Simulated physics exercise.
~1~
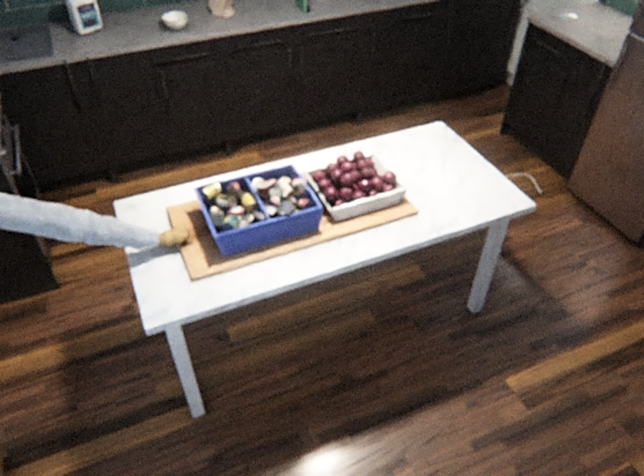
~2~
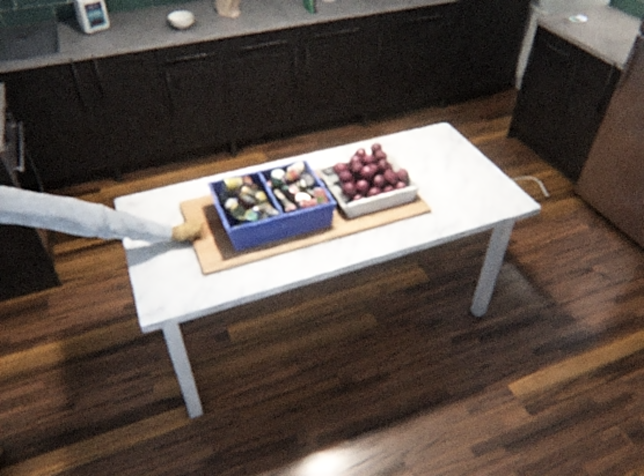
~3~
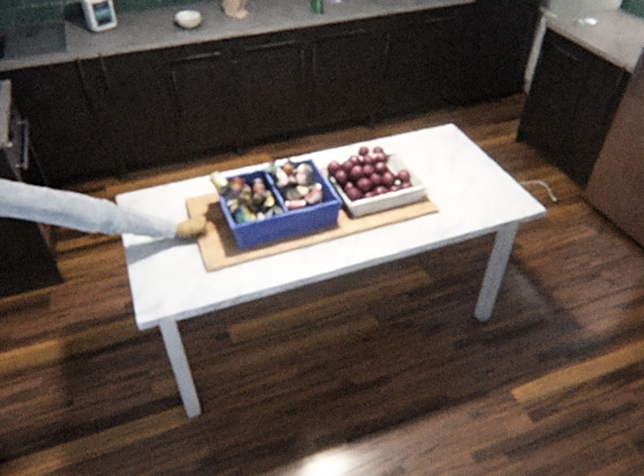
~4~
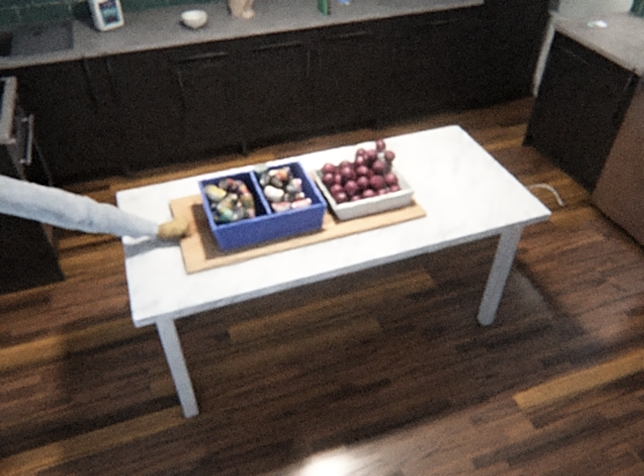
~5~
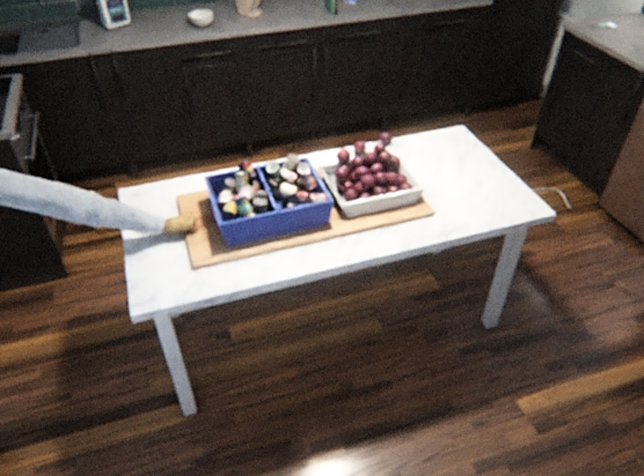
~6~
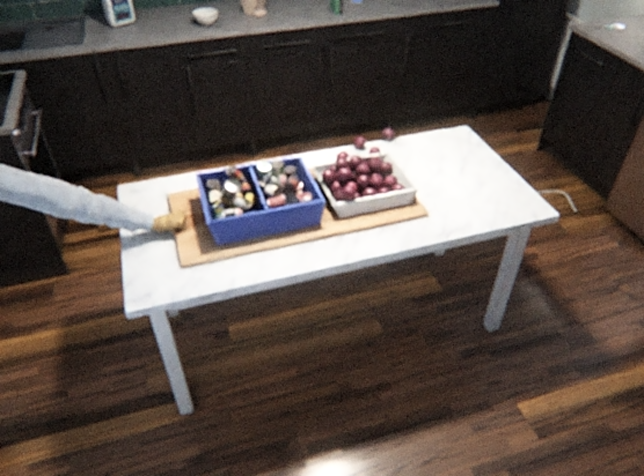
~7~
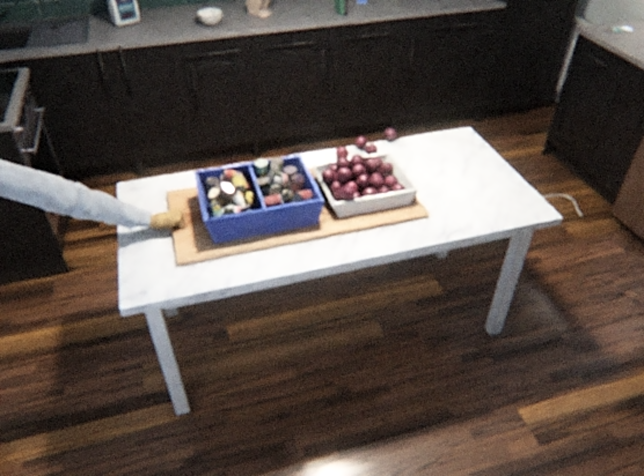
A wooden board on a white table in a dark-cabineted kitchen, seen from above at a slight sideways drift, slides right under the push of a pale arm reaching in from the left. It carries a blue divided basket of small mixed-coloured tins on the left and a white basket of red onions on the right. The board then jerks left, right and left again in short strokes. The onions pile toward the far side, and a few spill over the white basket's back edge. Finally the board rests almost still, those onions lying behind the basket, while the tins remain in the blue one.
